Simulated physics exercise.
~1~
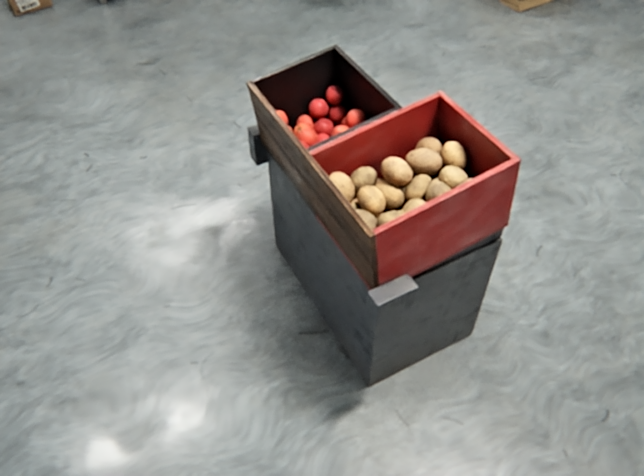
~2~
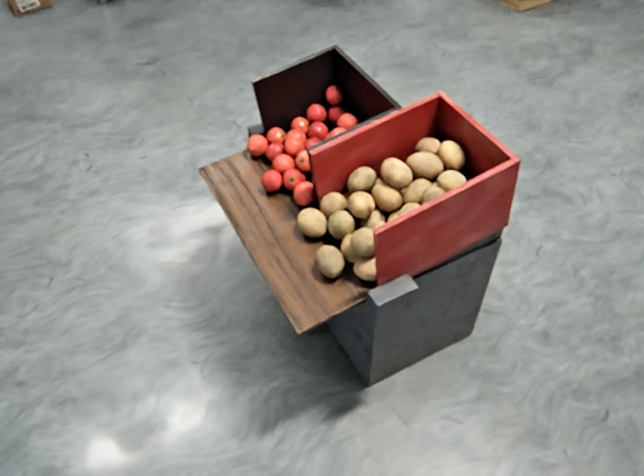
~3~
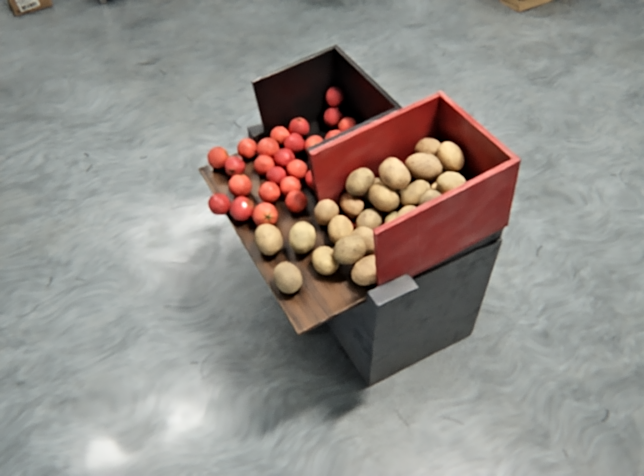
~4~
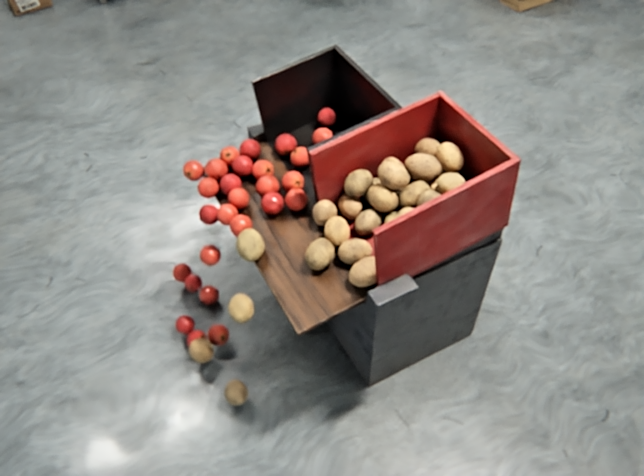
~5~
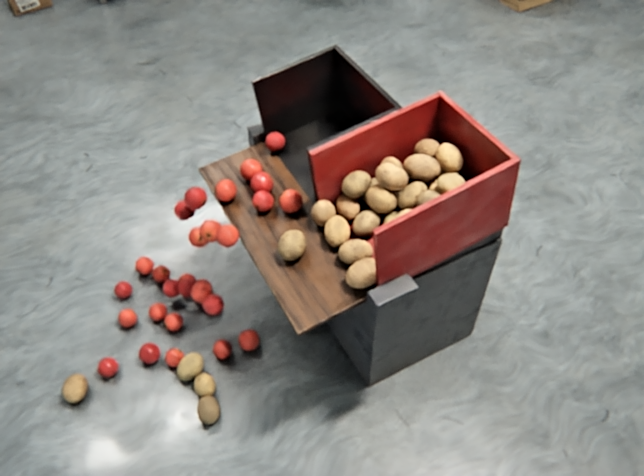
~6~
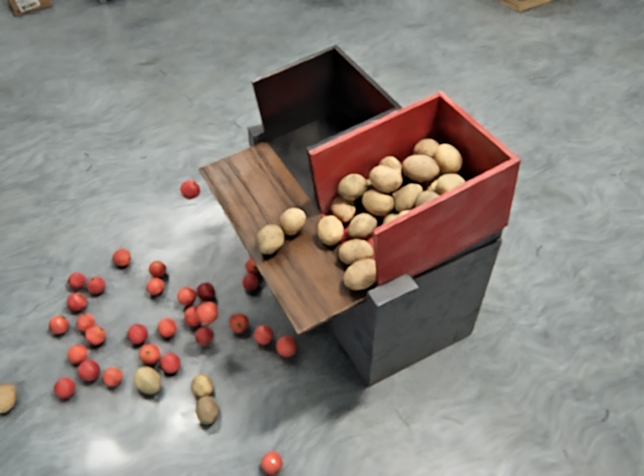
A dark grey pedestal stands on a mottled grey concrete floor, seen from above, carrying a black bin of red tomatoes at the back and a red bin of tan potatoes at the front right. The wooden flap closing their left side swings down and sticks out like a shelf. Tomatoes and some potatoes roll out across it, then tomatoes spill over its far edge with a few potatoes, dropping and scattering on the floor at lower left. By the end the black bin is empty, while most potatoes remain in the red bin and on the lowered flap.
